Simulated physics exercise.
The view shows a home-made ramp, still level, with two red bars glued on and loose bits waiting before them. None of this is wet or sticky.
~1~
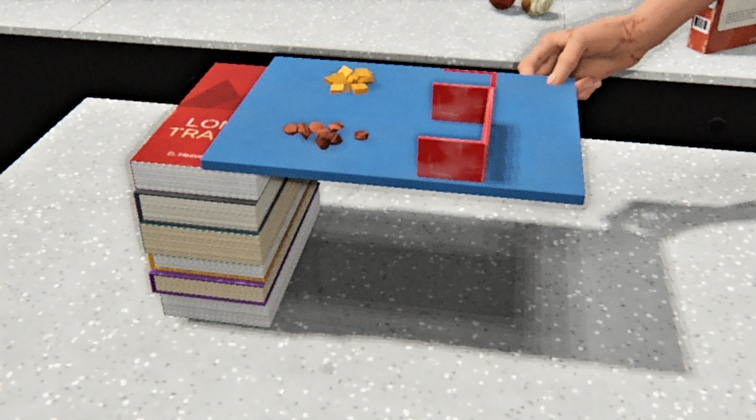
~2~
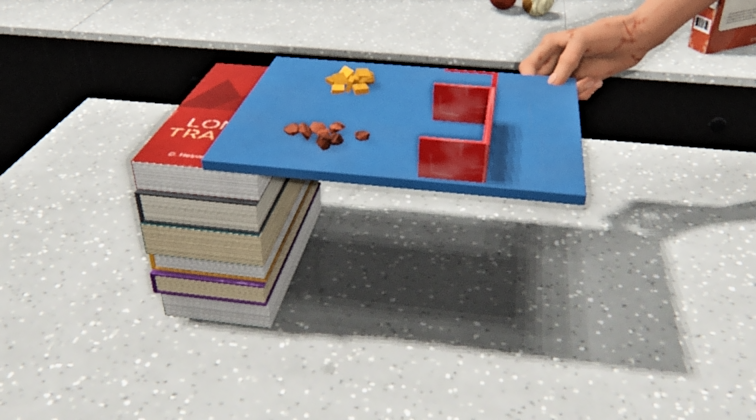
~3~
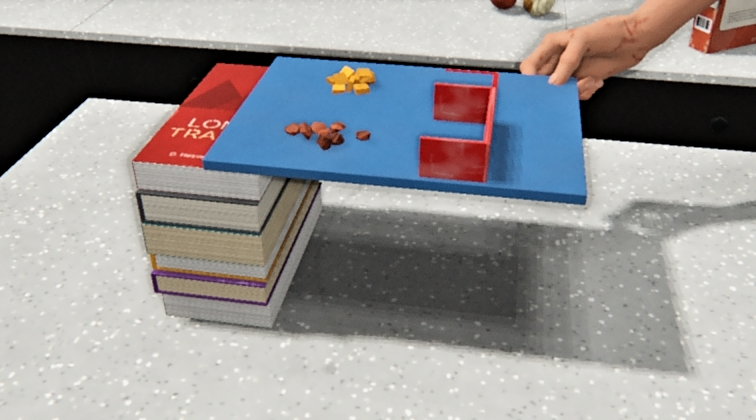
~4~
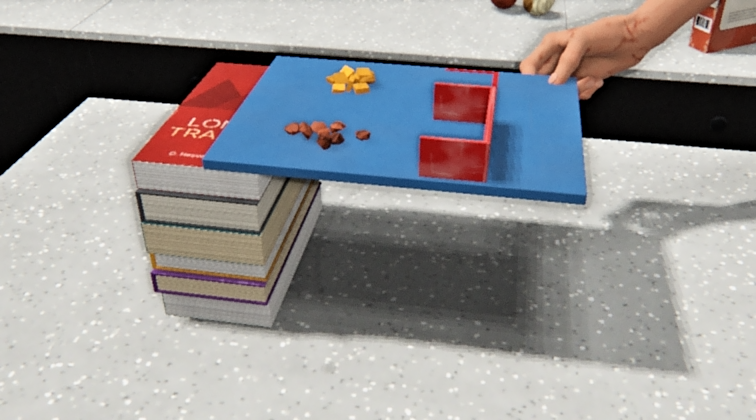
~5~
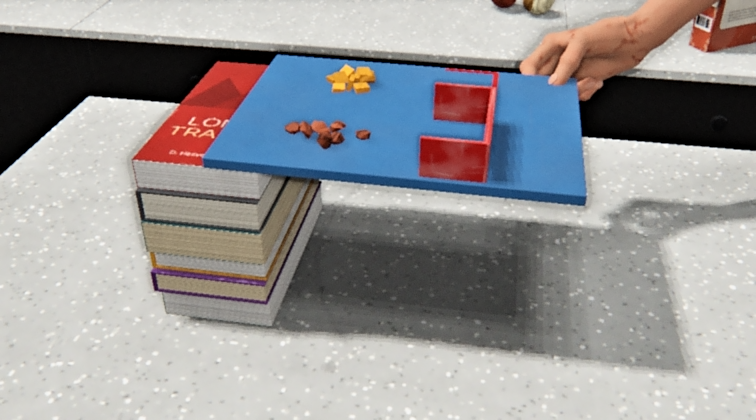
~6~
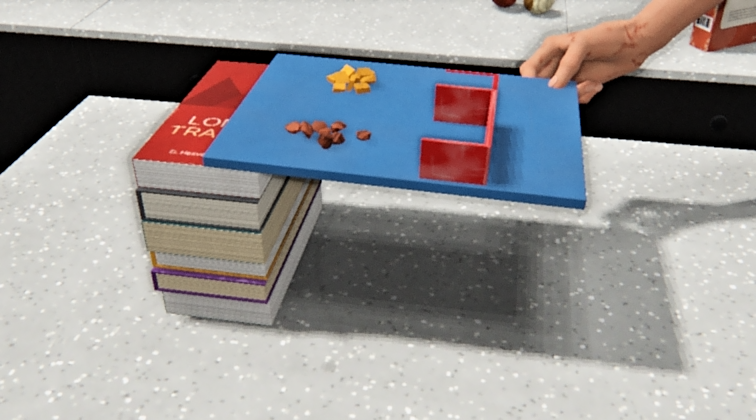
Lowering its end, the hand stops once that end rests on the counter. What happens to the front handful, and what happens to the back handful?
In the end most likely the front handful gets caught at its barrier. Most likely the back handful clears its barrier.
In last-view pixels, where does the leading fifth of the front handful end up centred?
Near (432, 244).
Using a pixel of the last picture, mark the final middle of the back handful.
I'd say somewhere about (527, 258).
Then, 1.07 s past the last view, board sloping at 21°; front handful where it was; back handful where it was.
Then, 2.01 s past the last view, board sloping at 38°; front handful has reached its bar; back handful all past its bar.
Then, 2.82 s past the last view, board resting at 41°; front handful has reached its bar; back handful all past its bar.
Finally, board resting at 41°; front handful gathered behind its bar; back handful all past its bar.
